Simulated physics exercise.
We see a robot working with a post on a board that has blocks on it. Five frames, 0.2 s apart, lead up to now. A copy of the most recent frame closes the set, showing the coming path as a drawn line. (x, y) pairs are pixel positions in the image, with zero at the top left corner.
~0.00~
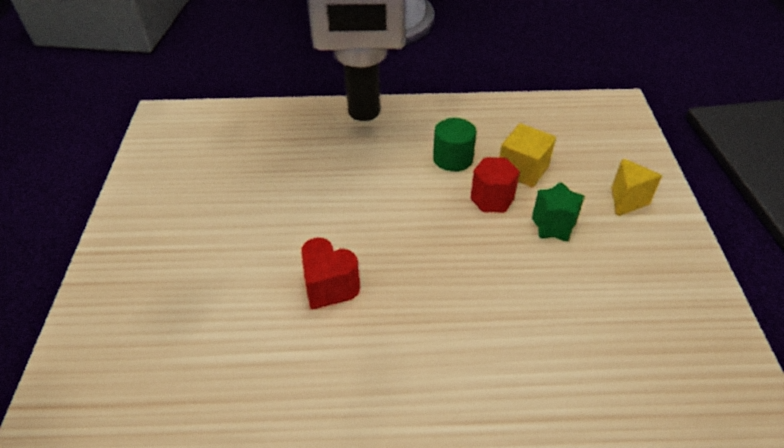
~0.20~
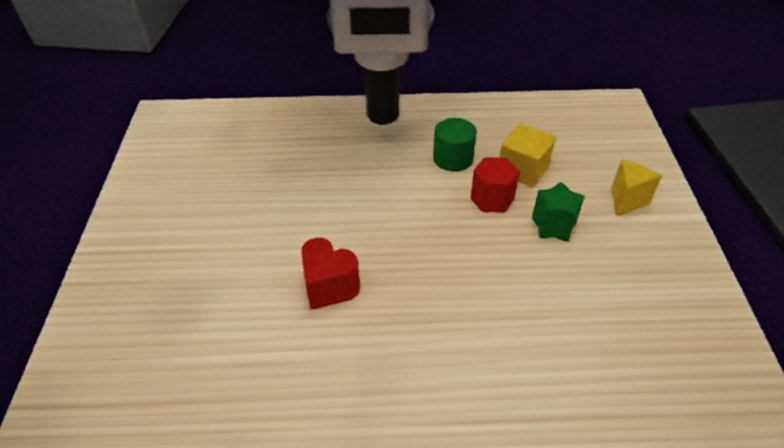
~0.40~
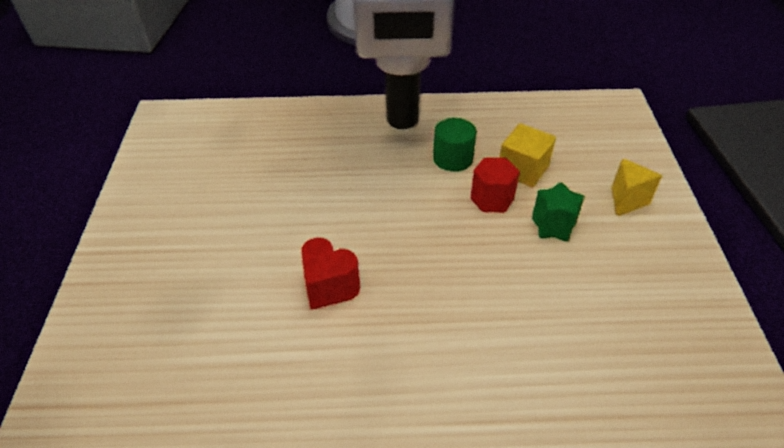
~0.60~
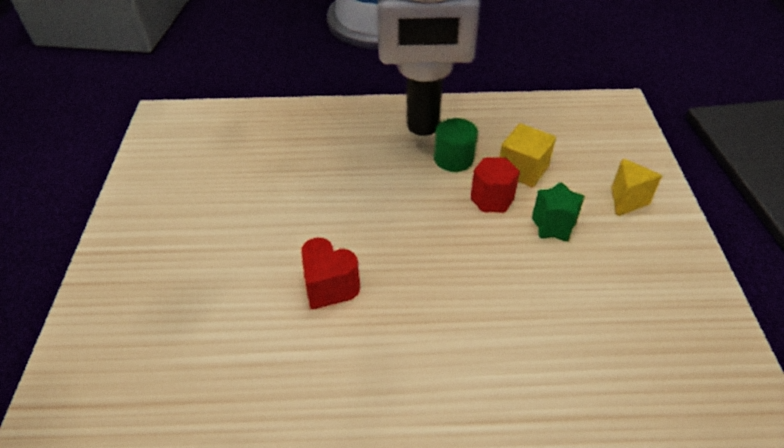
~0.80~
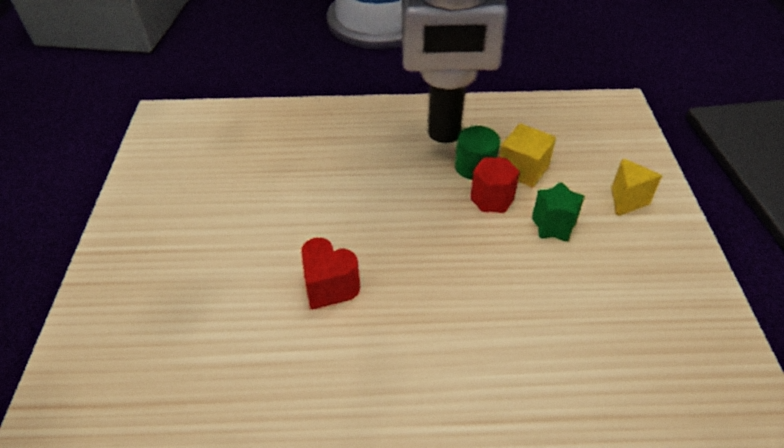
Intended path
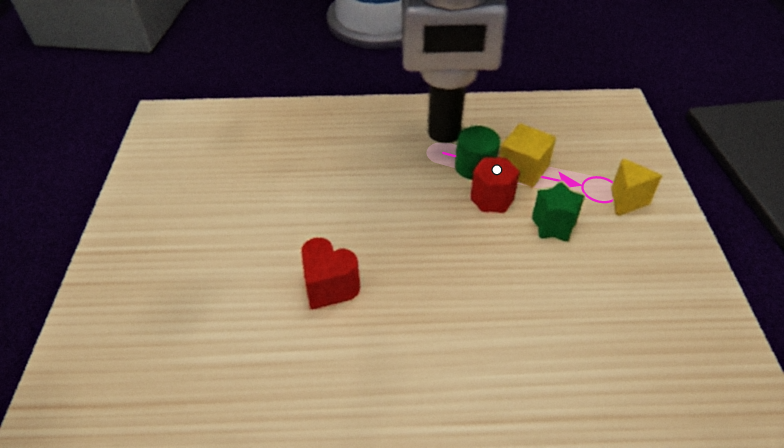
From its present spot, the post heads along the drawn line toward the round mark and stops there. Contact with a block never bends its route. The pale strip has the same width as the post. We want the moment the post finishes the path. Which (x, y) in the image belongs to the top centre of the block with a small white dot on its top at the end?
Put as a pixel place, it's (510, 190).
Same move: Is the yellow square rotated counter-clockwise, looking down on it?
Yes, that is how it ends up.
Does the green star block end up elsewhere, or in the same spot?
Answer: Moved.
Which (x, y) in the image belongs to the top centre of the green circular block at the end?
The middle of its upper face should be somewhere near (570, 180).
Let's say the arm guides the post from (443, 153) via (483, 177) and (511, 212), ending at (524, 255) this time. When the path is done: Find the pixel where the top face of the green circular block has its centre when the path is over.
Answer: (565, 193).
Drawn move, in a line from (443, 153) to (600, 189); the dot is on the red six-sided block.
On the path given first. One third of the way, post (496, 147); green circular block (523, 160); red six-sided block (507, 187), turned 30° clockwise; yellow square (561, 149), turned 65° anticlockwise.
Two thirds of the way, post (551, 159); green circular block (556, 177); red six-sided block (510, 190), turned 40° clockwise; yellow square (599, 153), turned 85° anticlockwise; green star block (569, 206), turned 20° clockwise.
At the end, post (607, 170); green circular block (570, 180); red six-sided block (510, 190), turned 40° clockwise; yellow square (652, 165), turned 105° anticlockwise; green star block (573, 209), turned 35° clockwise; yellow triangular piece (690, 181).
